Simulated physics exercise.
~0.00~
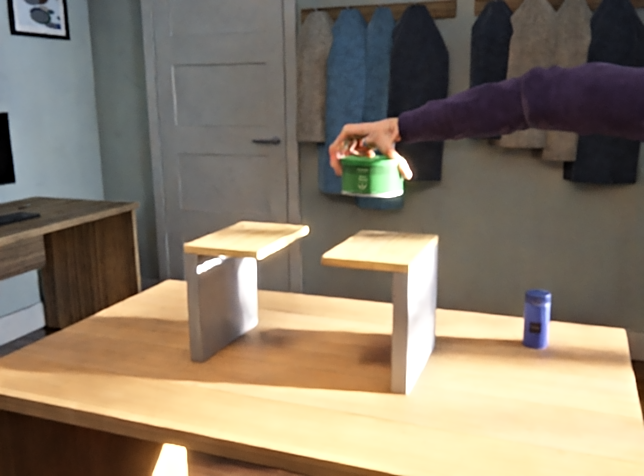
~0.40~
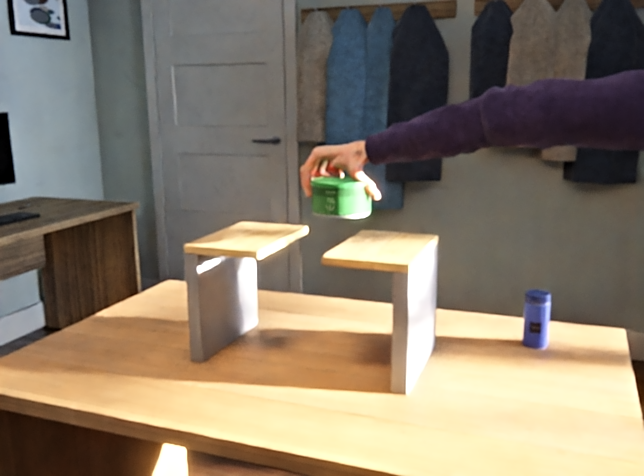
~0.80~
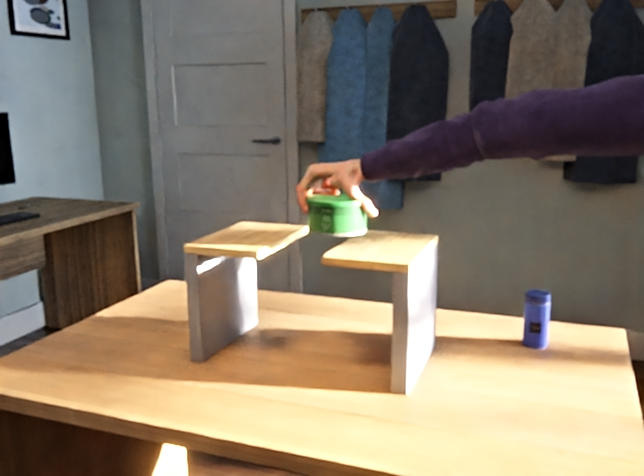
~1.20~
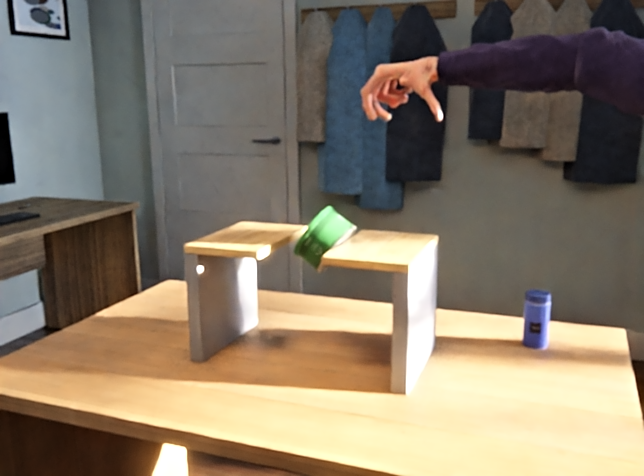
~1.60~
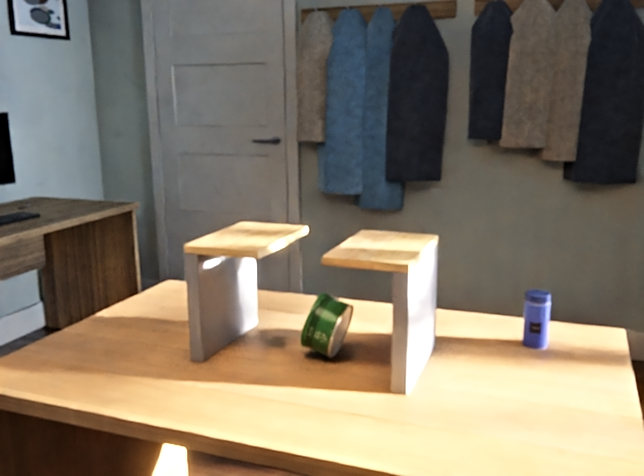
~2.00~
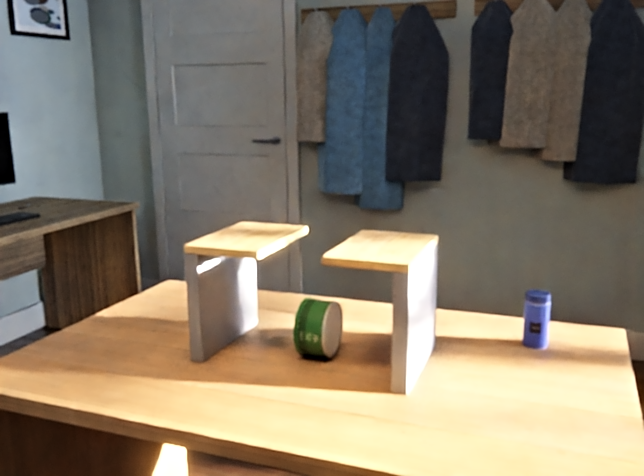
At first, a hand in a purple sleeve holds a green tub above two small wooden-topped stands separated by a gap, while a blue shaker stands to the right on the table. The hand moves the tub left and lowers it over the gap, close to the inner edge of the right stand. It then lets go and draws back as the tub tips steeply between the two tops. The tub drops through the gap and reaches the table, still tilted. Finally, it rests on its side between the stands, with the blue shaker unmoved.
